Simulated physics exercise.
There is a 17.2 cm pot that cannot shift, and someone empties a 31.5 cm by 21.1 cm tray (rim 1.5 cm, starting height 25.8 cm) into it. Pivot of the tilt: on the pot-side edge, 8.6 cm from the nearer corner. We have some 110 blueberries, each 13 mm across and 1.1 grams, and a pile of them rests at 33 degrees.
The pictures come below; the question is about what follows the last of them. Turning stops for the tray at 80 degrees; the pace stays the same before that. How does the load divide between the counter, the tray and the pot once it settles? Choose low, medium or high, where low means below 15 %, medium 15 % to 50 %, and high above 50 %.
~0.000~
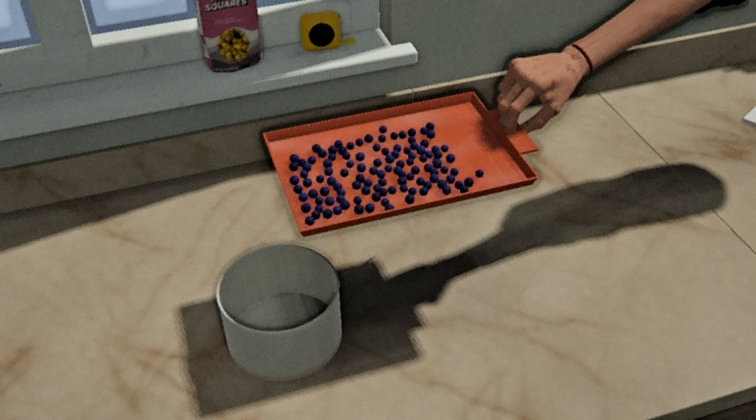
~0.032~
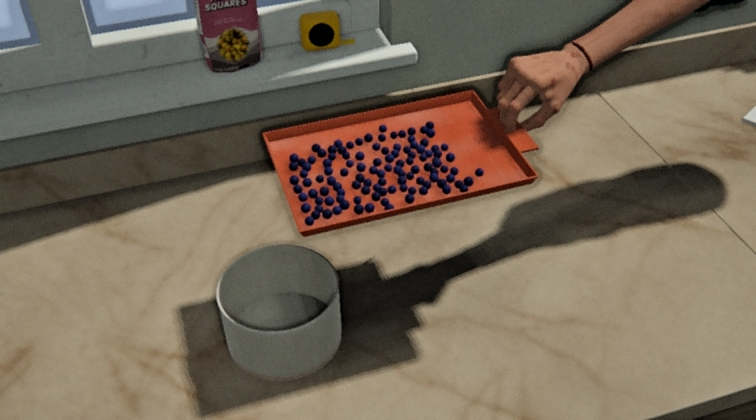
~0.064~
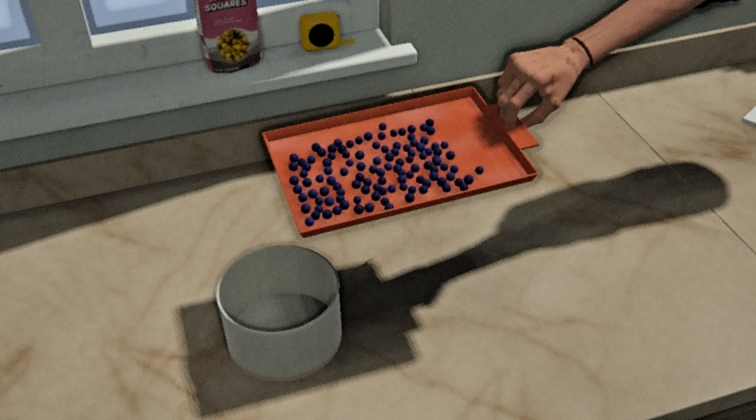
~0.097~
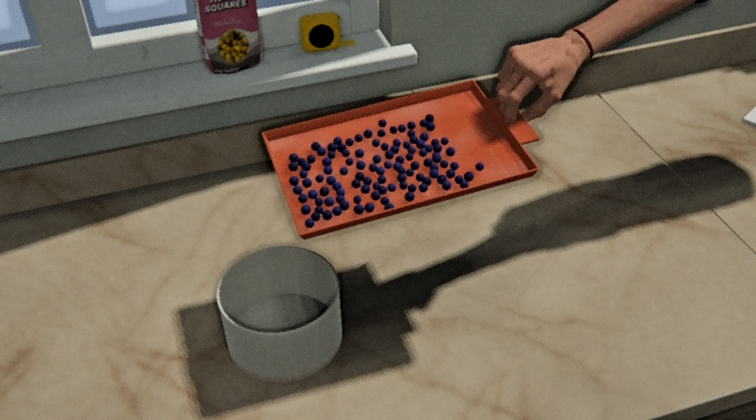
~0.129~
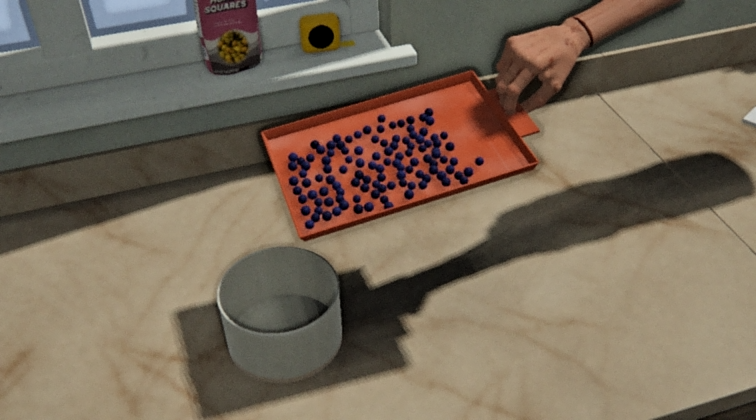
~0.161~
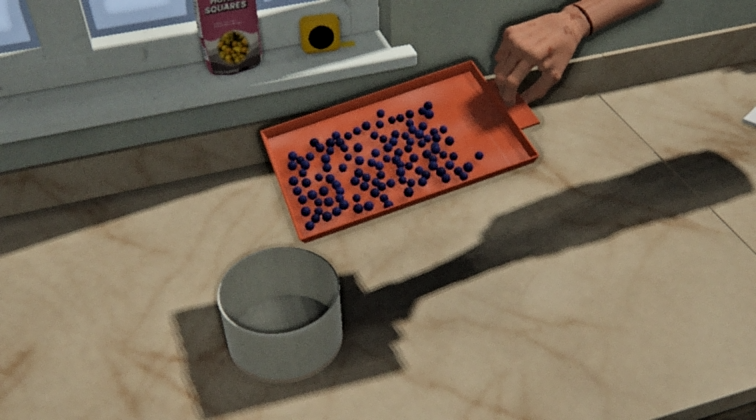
Shares - counter: Medium, tray: Low, pot: High.
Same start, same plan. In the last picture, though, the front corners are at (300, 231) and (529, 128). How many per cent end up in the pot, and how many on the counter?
Pot: 55, counter: 45.
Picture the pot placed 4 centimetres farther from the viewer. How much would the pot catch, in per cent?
Expect something close to 20 per cent.
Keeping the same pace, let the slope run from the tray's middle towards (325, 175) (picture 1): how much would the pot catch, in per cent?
I'd say close to 60 %.
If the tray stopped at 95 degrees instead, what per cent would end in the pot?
Estimated share: About 65 %.
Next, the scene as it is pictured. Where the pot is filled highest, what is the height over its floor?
Top level: Approx. 2.5 cm.
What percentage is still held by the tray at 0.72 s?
It's roughly 100 percent.
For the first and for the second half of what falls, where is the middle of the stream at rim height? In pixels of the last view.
Earlier half at about (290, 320), later half at about (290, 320) in pixels.
Then, at 0.50 s, tilt 45 degrees; the tray holds 100 %, the pot 0 %.
After 0.72 s, tilt 67 degrees; the tray holds 100 %, the pot 0 %.
Then, at 1.06 s, tilt 80 degrees; the tray holds 45 %, the pot 20 %.
In the end, at 2.9 s, counter 35 %, tray 0 %, pot 65 %.
